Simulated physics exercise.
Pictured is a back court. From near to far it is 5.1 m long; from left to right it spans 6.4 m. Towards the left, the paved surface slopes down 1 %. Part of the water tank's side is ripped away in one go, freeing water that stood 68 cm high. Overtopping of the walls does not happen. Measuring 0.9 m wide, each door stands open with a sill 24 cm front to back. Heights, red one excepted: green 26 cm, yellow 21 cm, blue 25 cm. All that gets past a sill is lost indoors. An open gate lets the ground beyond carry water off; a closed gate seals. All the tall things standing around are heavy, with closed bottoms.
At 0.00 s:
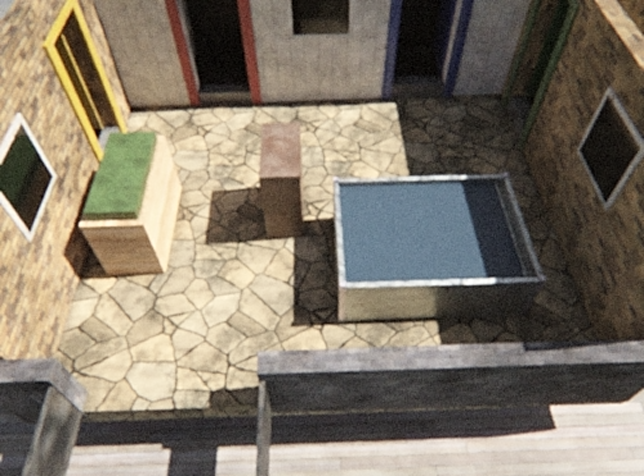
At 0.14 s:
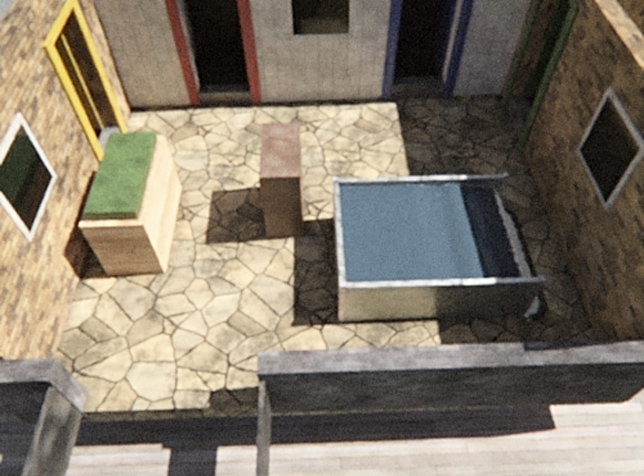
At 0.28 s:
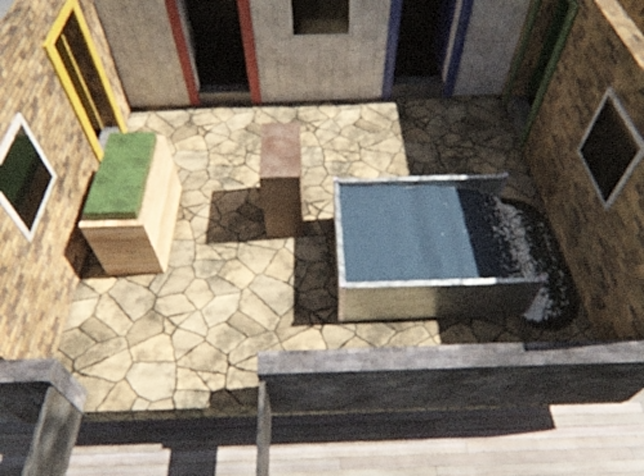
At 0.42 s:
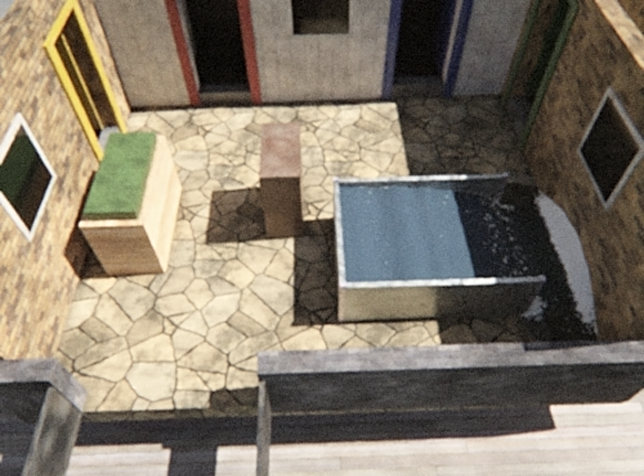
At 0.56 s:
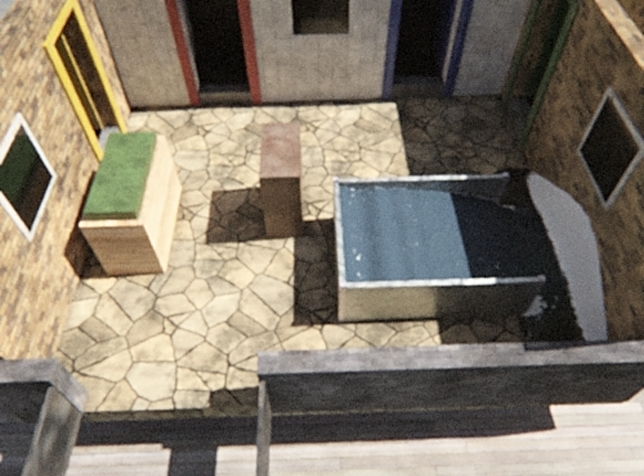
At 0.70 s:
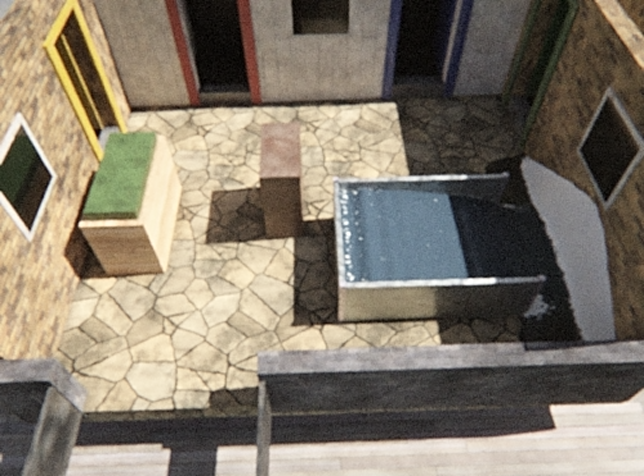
Water fills a pale-rimmed tank at the right of a sunlit, stone-paved back court, seen from high up by a still camera. A green-topped box and a brown block stand to its left, with yellow, red, blue and green doorways around the walls. The tank's right side gives way, and water surges out, foaming, and spreads along the right wall while the surface inside slopes down and white flecks appear.
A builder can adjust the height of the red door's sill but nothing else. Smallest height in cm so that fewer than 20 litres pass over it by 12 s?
I would say 8 cm.
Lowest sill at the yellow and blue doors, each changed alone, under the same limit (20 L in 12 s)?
Some 12.0 cm for yellow, some 16 cm for blue.
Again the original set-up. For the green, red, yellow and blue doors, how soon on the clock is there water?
Green = 1.0 s, red = 3.0 s, yellow = 4.0 s, blue = 1.6 s.
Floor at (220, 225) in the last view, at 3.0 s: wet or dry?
At that moment it's not yet touched.
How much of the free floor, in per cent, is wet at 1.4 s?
Some 20 in a hundred.
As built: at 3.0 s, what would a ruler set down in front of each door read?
Centimetres: Green = 11, red = 1, yellow = 0, blue = 20.
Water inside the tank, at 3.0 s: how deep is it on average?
Averaged depth comes out at about 23 cm.
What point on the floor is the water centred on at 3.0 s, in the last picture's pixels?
At about (437, 236).
After 1.4 s water covers 20 % of the floor, deepest (54 cm) near (597, 356); it has not reached the red door.
After 3.0 s water covers 55 % of the floor, deepest (26 cm) near (587, 372); it has not reached the red door.
After 12.0 s water covers 95 % of the floor, deepest (12 cm) near (106, 192); 8 cm at the red door, 0 litres in over its 22 cm sill.
At the red door as built, the water arrived by 3.1 s and peaked near 13 cm at 8.0 s.
Run again over the same 12 s with other heights there, 29 litres in over 7 cm, 8 litres over 9.5 cm. The limit of 20 litres is kept from about 8 cm up.
